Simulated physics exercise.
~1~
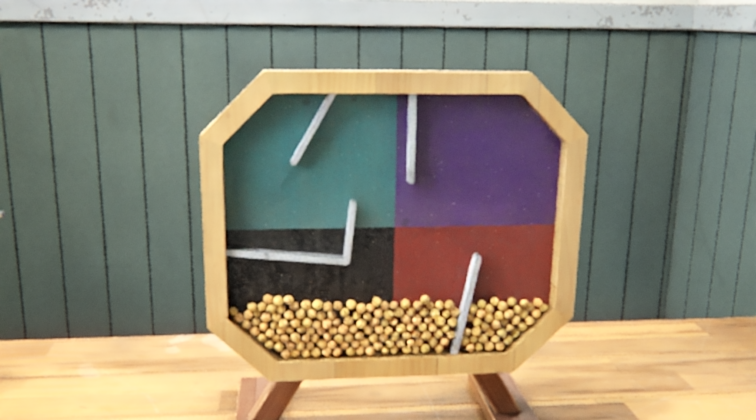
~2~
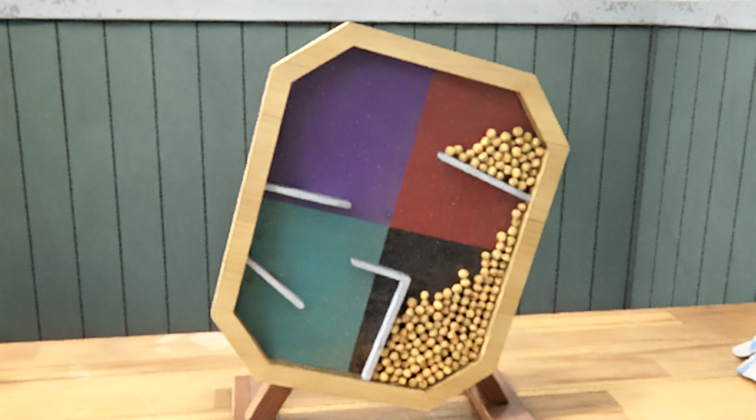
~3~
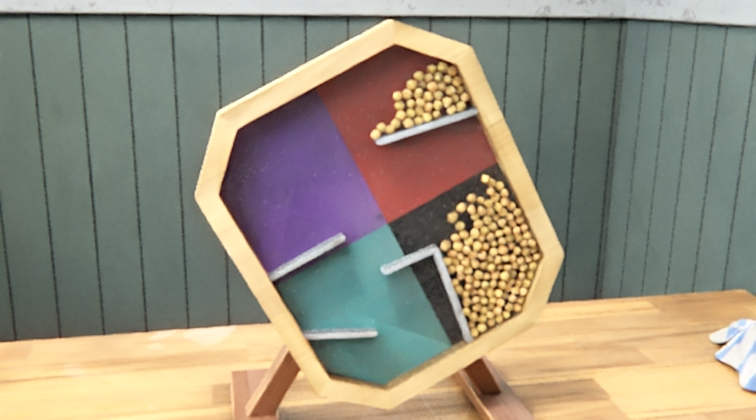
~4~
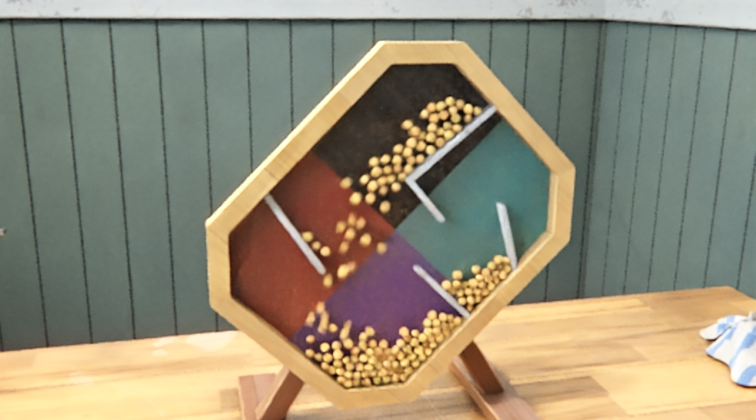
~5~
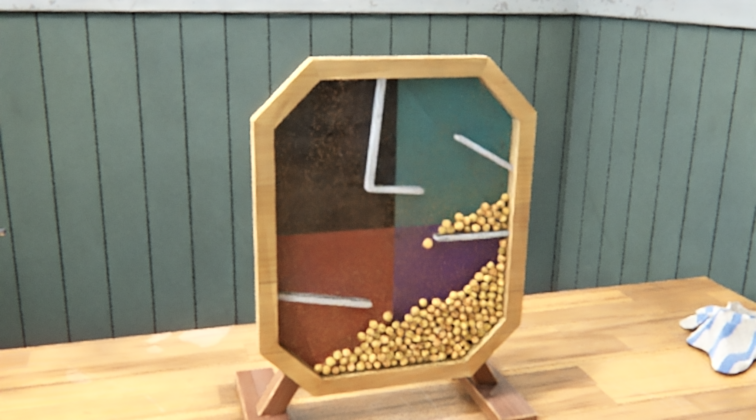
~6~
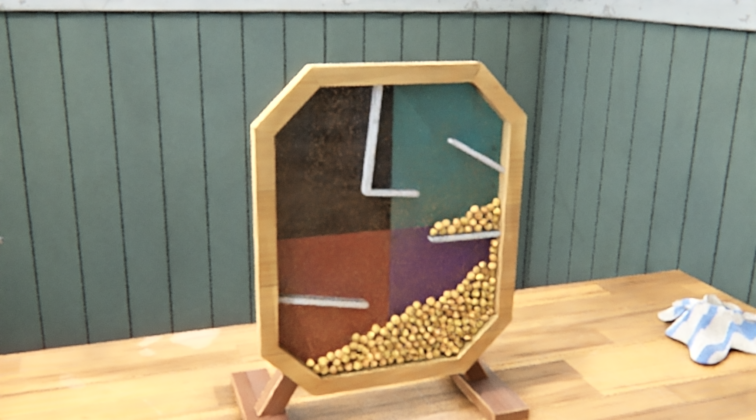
On a wooden tabletop before green panelled walls, seen from the front with the view drifting slightly sideways, an eight-sided wooden case stands on edge. Its quarters are turquoise at upper left, purple at upper right, black at lower left and red at lower right, with pale bars and wooden beads along the bottom. The case turns anticlockwise, carrying the beads up the right side across black and red. It turns further anticlockwise, and they spill down into purple. Finally it stands still, most beads heaped in purple, some in red, a few in turquoise and none in black.
